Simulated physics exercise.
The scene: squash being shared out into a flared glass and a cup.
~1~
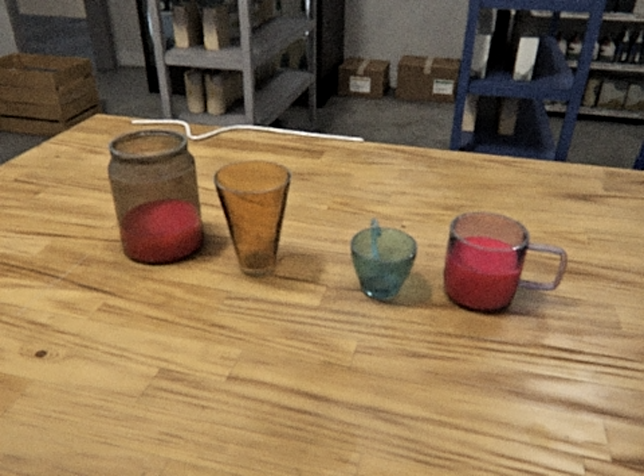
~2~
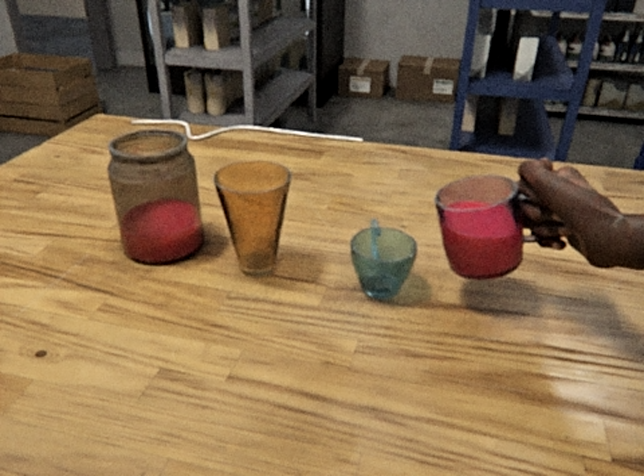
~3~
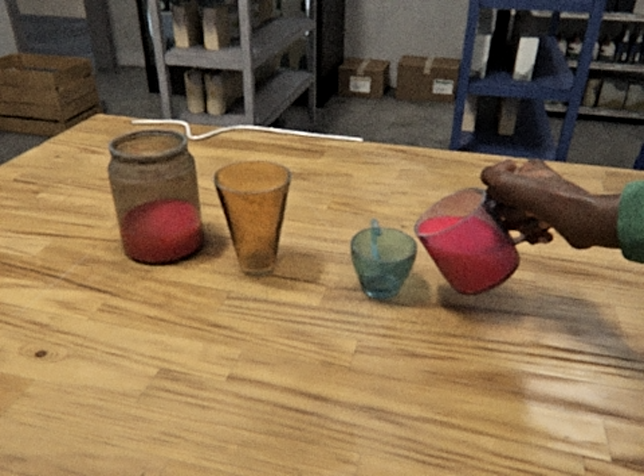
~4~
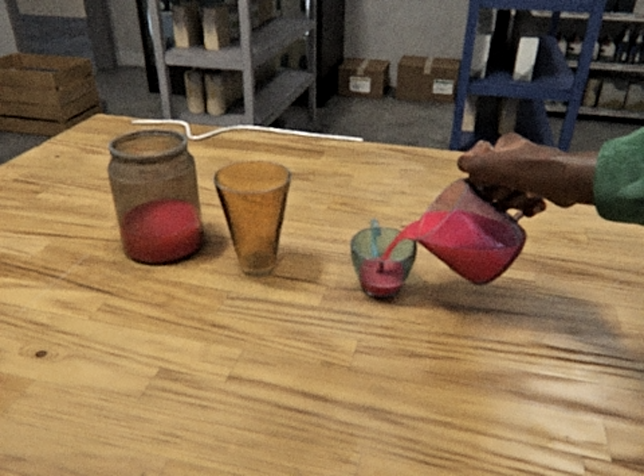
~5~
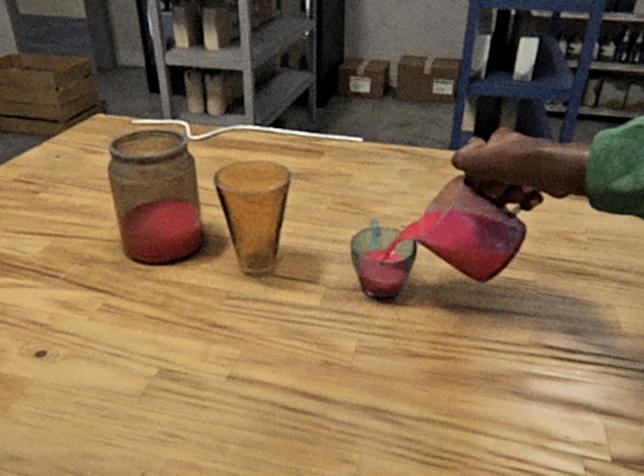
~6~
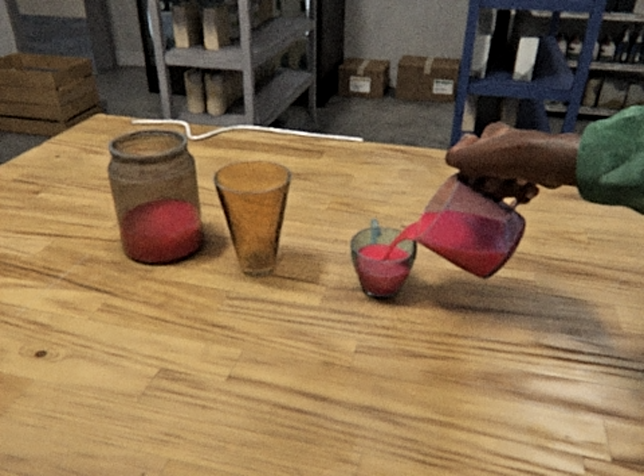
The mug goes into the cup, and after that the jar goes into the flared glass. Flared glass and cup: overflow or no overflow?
Result - flared glass: No overflow, cup: Overflow.
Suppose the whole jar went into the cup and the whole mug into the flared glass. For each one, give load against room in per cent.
The first comes to 170 per cent and the second to 60 per cent.
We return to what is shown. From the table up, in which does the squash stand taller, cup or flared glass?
The one on the left.
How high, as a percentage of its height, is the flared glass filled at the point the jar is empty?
Roughly 90 per cent of the height.
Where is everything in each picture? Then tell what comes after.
Nothing is moving yet; mug (483, 260) about two thirds full; jar (157, 193) about a quarter full; cup (382, 263) empty; flared glass (255, 220) empty, in the first frame.
The mug is picked up; mug about two thirds full, surface at (479, 218); cup (382, 263) empty, in the second frame.
The mug leans over the cup; mug (467, 240) tipped 35° with all of its load; cup (382, 263) empty, in the third frame.
The squash is flowing; mug (467, 231) tipped 55° with nearly all of its load; cup about a third full, surface at (381, 272), in the fourth frame.
The squash is flowing; mug (467, 228) tipped 60° with about three quarters of its load; flared glass (255, 220) empty, in the fifth frame.
The squash is flowing; mug (466, 226) tipped 60° with about two thirds of its load; jar about a quarter full, surface at (160, 217); cup about two thirds full, surface at (382, 260); flared glass (255, 220) empty, in the sixth frame.
Next, the cup is nearly full.
After that, the cup is full to the brim with a puddle round it.
Finally, the flared glass is nearly full; the cup is full to the brim with a puddle round it.
